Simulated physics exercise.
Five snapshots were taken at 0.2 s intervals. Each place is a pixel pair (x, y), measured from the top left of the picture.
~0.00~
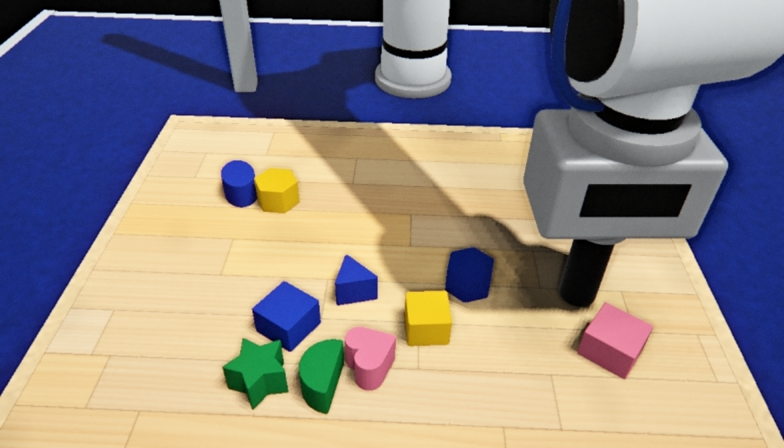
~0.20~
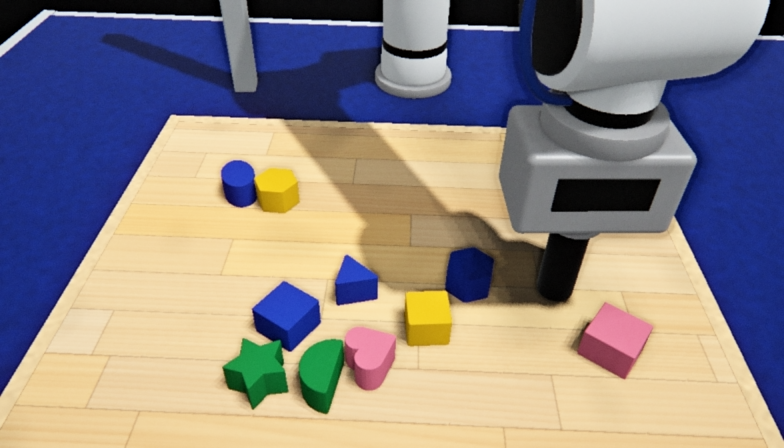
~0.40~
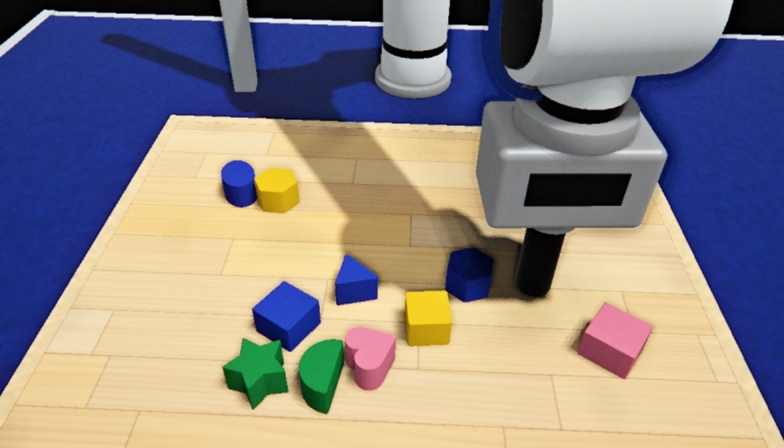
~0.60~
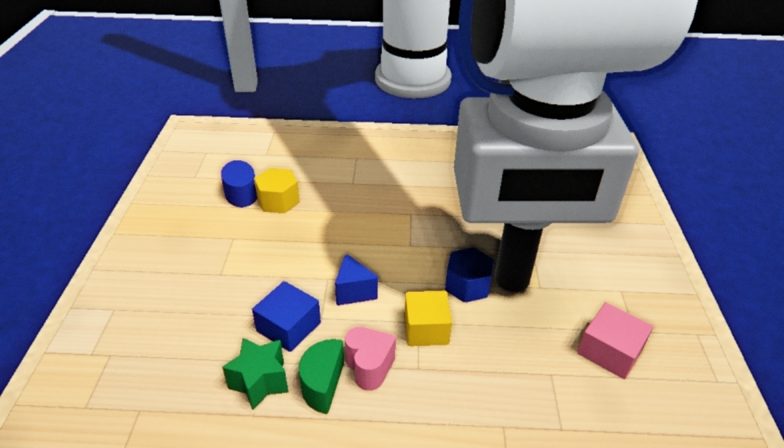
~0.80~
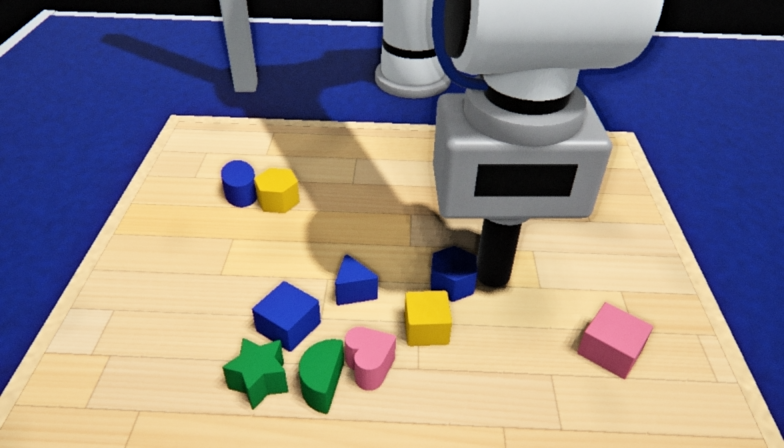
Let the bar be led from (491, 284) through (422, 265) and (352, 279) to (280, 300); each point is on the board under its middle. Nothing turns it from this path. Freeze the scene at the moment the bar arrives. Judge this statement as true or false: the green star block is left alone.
It is true.
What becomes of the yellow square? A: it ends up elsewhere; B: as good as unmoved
The correct letter is B.
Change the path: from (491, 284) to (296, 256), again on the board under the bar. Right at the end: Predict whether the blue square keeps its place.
Once the path ends, it is somewhere new.
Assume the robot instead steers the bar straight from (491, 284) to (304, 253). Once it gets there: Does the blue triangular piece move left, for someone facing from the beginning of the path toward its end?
Yes, I think so.
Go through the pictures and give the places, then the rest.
Bar tip at (576, 295); block tops, green star block at (256, 360); blue square at (286, 304); blue triangular piece at (353, 271); yellow square at (428, 307); blue hexagon at (471, 263), in the first frame.
Bar at (554, 290); blocks unchanged, in the second frame.
Bar at (532, 286); blocks unchanged, in the third frame.
Bar at (512, 281); blocks unchanged, in the fourth frame.
Bar at (492, 277); green star block at (256, 360); blue square at (286, 304); blue triangular piece at (353, 271); yellow square at (428, 307); blue hexagon at (455, 262), in the fifth frame.
The first path, step by step. One third of the way, bar at (421, 257); blue hexagon at (393, 263), turned 75° anticlockwise.
Two thirds of the way, bar at (352, 271); blue square at (276, 309); blue triangular piece at (321, 293), turned 35° clockwise; blue hexagon at (360, 285).
At the end, bar at (279, 292); green star block in place; blue square at (271, 312), turned 15° anticlockwise; blue triangular piece at (319, 295), turned 45° clockwise; yellow square in place; blue hexagon at (359, 287), turned 170° anticlockwise.
